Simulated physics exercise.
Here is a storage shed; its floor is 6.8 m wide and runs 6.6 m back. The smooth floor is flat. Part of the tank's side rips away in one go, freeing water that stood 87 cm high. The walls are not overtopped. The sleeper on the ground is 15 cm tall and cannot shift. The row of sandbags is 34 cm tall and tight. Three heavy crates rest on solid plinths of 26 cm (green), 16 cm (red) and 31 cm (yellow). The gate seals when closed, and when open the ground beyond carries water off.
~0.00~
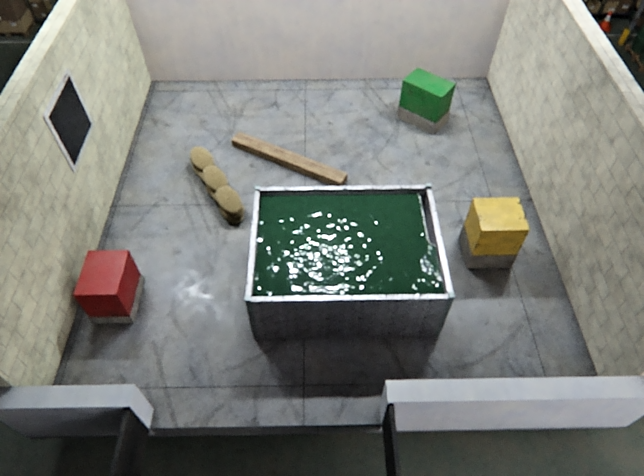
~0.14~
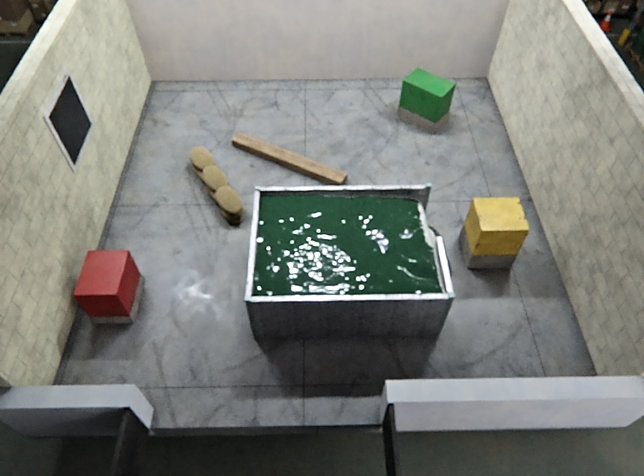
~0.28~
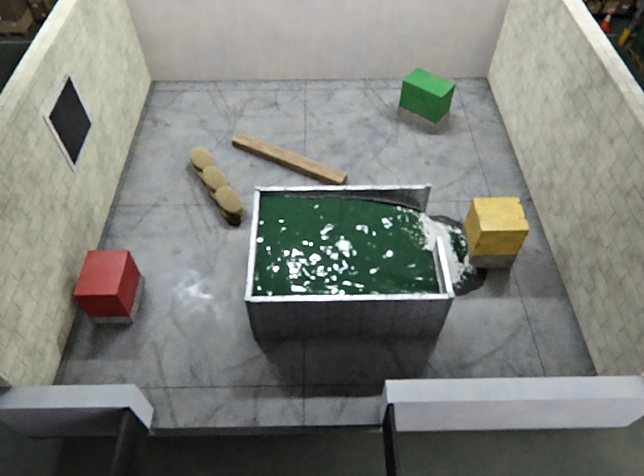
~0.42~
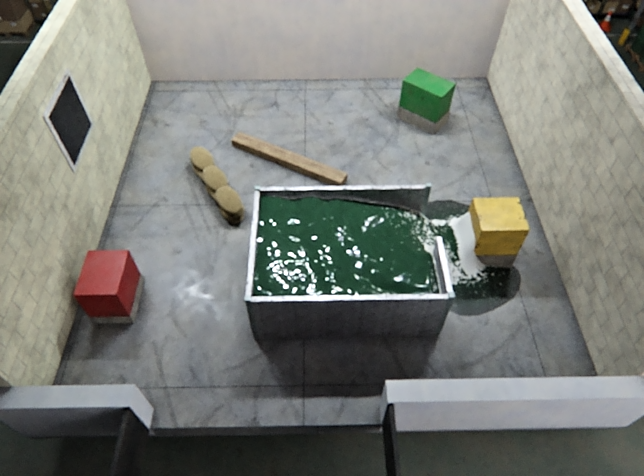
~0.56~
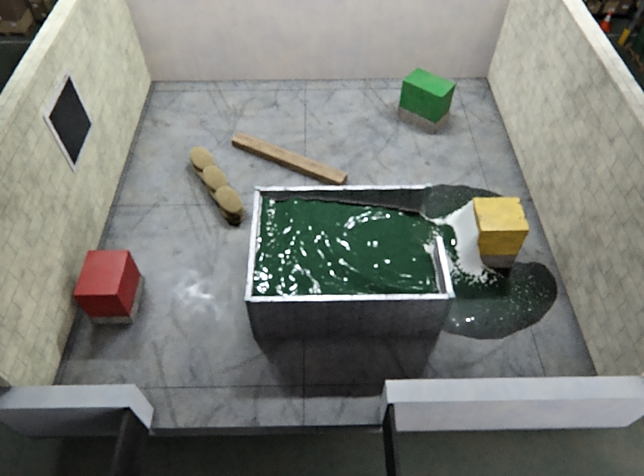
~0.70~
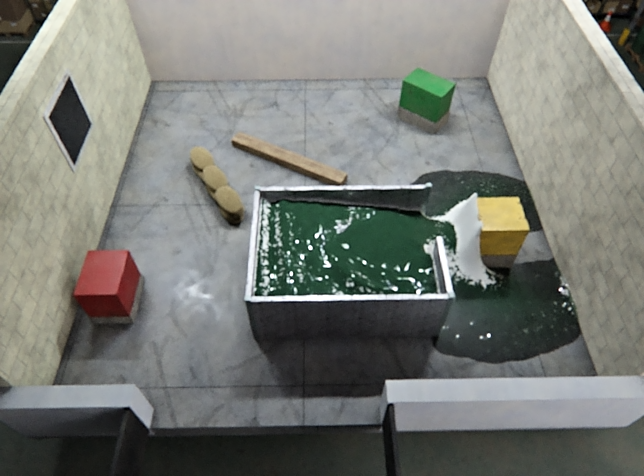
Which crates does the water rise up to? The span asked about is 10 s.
One by one: The green crate escapes dry; the red crate stays dry; the yellow crate is wetted.
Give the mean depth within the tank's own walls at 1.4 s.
Some 61 cm.
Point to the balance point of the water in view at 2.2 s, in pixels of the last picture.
Around (404, 254).
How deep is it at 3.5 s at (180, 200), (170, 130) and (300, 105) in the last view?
About 0, 0 and 5 cm.
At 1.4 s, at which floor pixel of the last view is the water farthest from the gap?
Around (489, 91).
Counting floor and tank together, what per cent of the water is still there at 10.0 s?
Some 92 per cent remains.
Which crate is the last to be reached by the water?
It is the red one.
After 1.4 s water covers 25 % of the floor and is deepest (66 cm) near (463, 256); green plinth reached, red plinth not reached, yellow plinth reached.
After 2.2 s water covers 35 % of the floor and is deepest (50 cm) near (451, 256); green plinth reached, red plinth not reached, yellow plinth reached.
After 3.5 s water covers 50 % of the floor and is deepest (38 cm) near (463, 256); green plinth reached, red plinth not reached, yellow plinth reached.
After 6.0 s water covers 75 % of the floor and is deepest (24 cm) near (463, 256); green plinth reached, red plinth reached, yellow plinth reached.
After 10.0 s water covers 95 % of the floor and is deepest (14 cm) near (451, 256); highest at the green plinth 20 cm, highest at the red plinth 11 cm, highest at the yellow plinth 78 cm.
